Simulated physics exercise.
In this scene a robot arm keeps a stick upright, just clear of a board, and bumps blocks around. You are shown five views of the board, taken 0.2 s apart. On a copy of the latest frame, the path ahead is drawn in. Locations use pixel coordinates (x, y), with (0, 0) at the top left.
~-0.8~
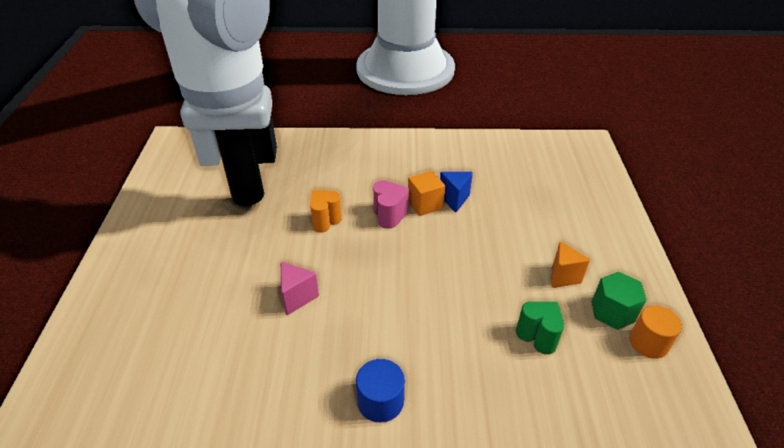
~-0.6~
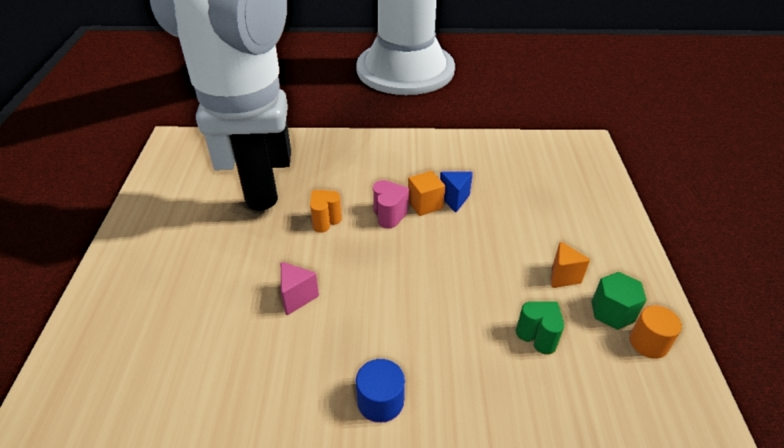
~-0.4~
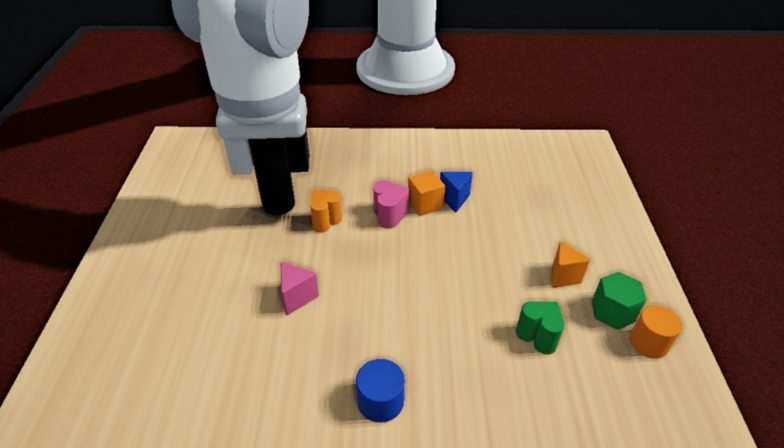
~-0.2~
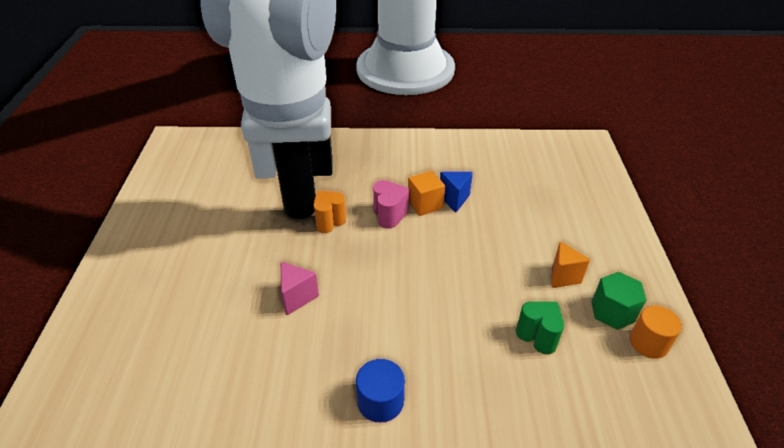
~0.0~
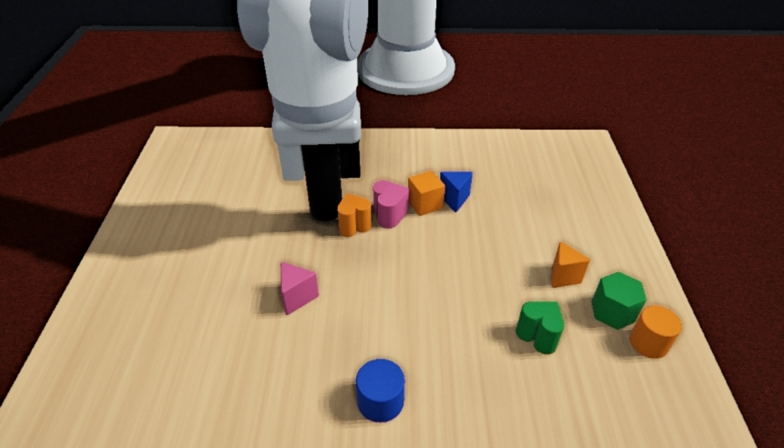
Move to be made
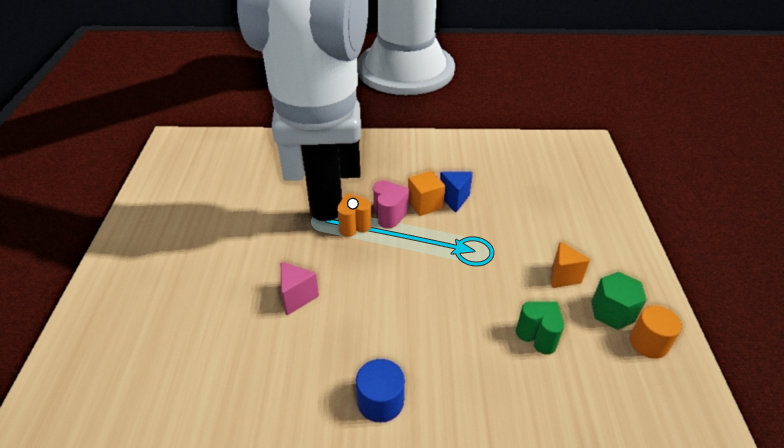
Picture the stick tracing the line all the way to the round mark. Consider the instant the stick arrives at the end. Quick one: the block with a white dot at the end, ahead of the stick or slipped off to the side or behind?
At that point it is up front.
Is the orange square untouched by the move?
I believe so.
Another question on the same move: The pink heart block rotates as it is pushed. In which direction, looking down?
From the top, the block rotates counterclockwise.
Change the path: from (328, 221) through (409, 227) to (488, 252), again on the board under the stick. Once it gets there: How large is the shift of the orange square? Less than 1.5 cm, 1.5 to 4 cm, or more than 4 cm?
The answer will be the middling band, 1.5 to 4 cm.
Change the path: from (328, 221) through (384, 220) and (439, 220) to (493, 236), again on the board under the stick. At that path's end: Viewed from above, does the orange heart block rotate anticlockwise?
No
The line goes from (328, 221) directly to (474, 251); the dot is on the orange heart block.
The first path, step by step. One third of the way, stick (376, 220); orange heart block (403, 216); pink heart block (395, 191), turned 30° anticlockwise.
Two thirds of the way, stick (425, 230); orange heart block (452, 230), turned 25° clockwise; pink heart block (402, 191), turned 65° anticlockwise.
At the end, stick (476, 241); orange heart block (503, 245), turned 40° clockwise; pink heart block (402, 191), turned 65° anticlockwise; orange square unmoved.
